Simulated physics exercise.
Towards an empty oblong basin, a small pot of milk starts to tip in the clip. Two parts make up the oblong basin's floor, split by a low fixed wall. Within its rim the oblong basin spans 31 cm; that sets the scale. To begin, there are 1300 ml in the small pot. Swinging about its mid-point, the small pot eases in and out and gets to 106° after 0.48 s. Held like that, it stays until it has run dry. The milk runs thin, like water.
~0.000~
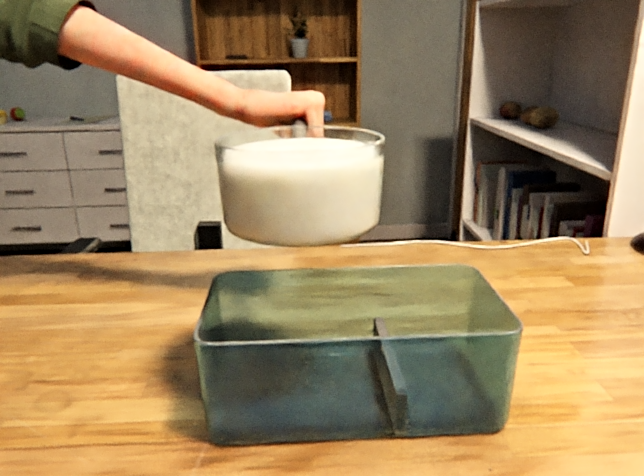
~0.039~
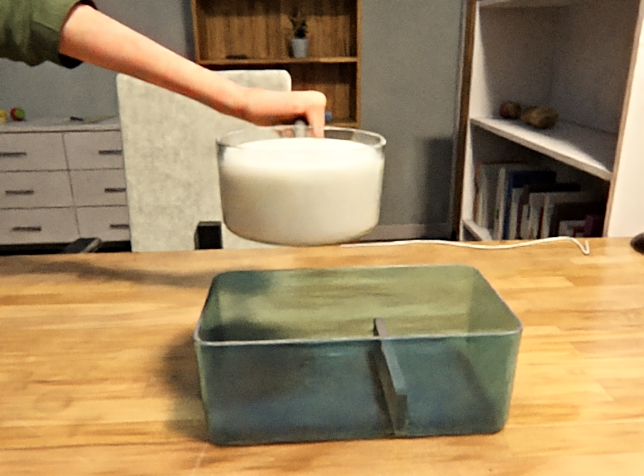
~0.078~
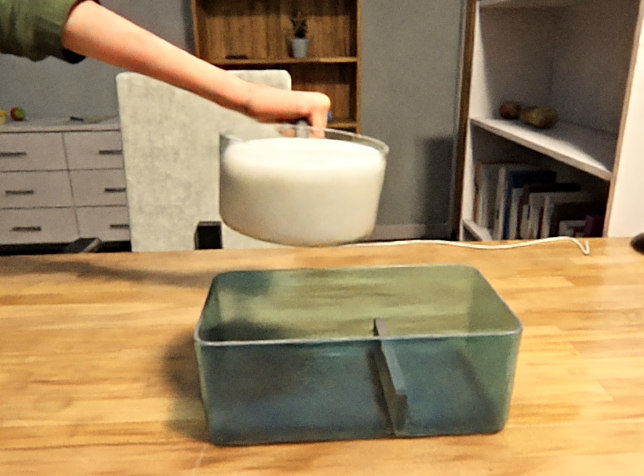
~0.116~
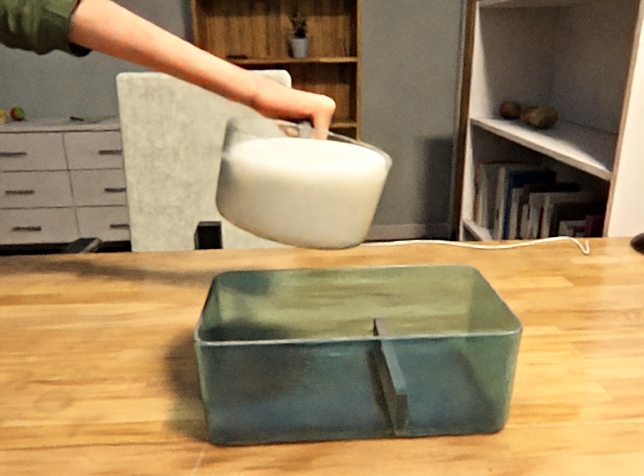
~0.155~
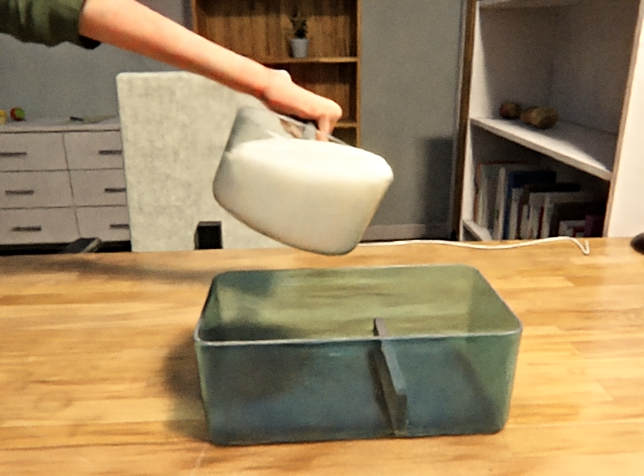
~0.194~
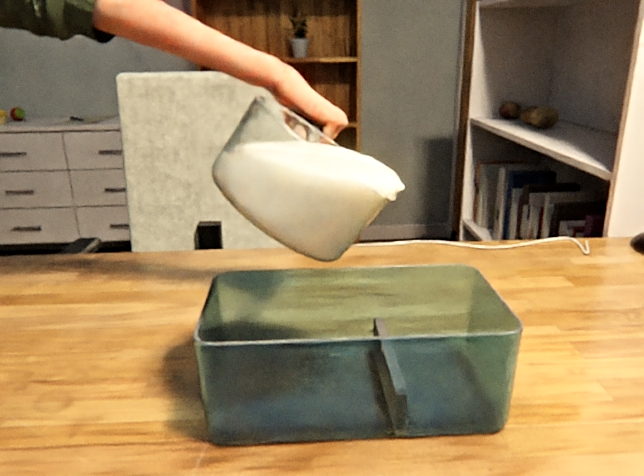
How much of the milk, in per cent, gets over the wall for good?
57 %.
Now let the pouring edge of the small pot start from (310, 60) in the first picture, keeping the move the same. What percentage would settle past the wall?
Then I'd expect something near 25 per cent.
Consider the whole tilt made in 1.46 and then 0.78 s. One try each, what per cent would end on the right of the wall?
I'd expect close to 65 per cent and then close to 60 per cent.
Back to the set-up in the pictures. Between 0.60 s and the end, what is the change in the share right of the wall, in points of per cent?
The share ends bigger than before, by about 4 %.
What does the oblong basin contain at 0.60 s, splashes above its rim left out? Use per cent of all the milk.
The share is close to 68 percent.
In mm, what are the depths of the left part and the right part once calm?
I'd say close to 14 mm on the left, close to 44 mm on the right.
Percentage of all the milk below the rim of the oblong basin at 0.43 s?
At that time the basin holds about 40 per cent of the liquid.
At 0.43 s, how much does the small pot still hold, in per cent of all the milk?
Roughly 24 per cent.
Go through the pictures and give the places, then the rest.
Tilt 0°; pouring edge (382, 138); surface from (221, 153) to (378, 149); the oblong basin's rim runs from (206, 305) to (497, 295); the wall's top is at (389, 352), in the first picture.
Tilt 2°; pouring edge (383, 141); surface from (222, 152) to (378, 150), in the second picture.
Tilt 7°; pouring edge (386, 148); surface from (225, 149) to (381, 152), in the third picture.
Tilt 15°; pouring edge (389, 160); surface from (226, 149) to (386, 156), in the fourth picture.
Tilt 25°; pouring edge (390, 176); surface from (226, 154) to (391, 168); 1 per cent is over the edge, in the fifth picture.
Tilt 37°; pouring edge (388, 194); surface from (223, 151) to (376, 176); 6 per cent is over the edge, in the sixth picture.
By 0.43 s the tilt is 103° and 25 per cent is still to pour, 0 is left of the wall and 39 right of it.
By 0.60 s the tilt is 106° and 5 per cent is still to pour, 15 is left of the wall and 53 right of it.
By 0.78 s the tilt is 106° and 1 per cent is still to pour, 21 is left of the wall and 49 right of it.
By 0.98 s the tilt is 106° and 0 per cent is still to pour, 31 is left of the wall and 59 right of it.
At rest 34 per cent lies left of the wall, 57 right of it and 9 outside.
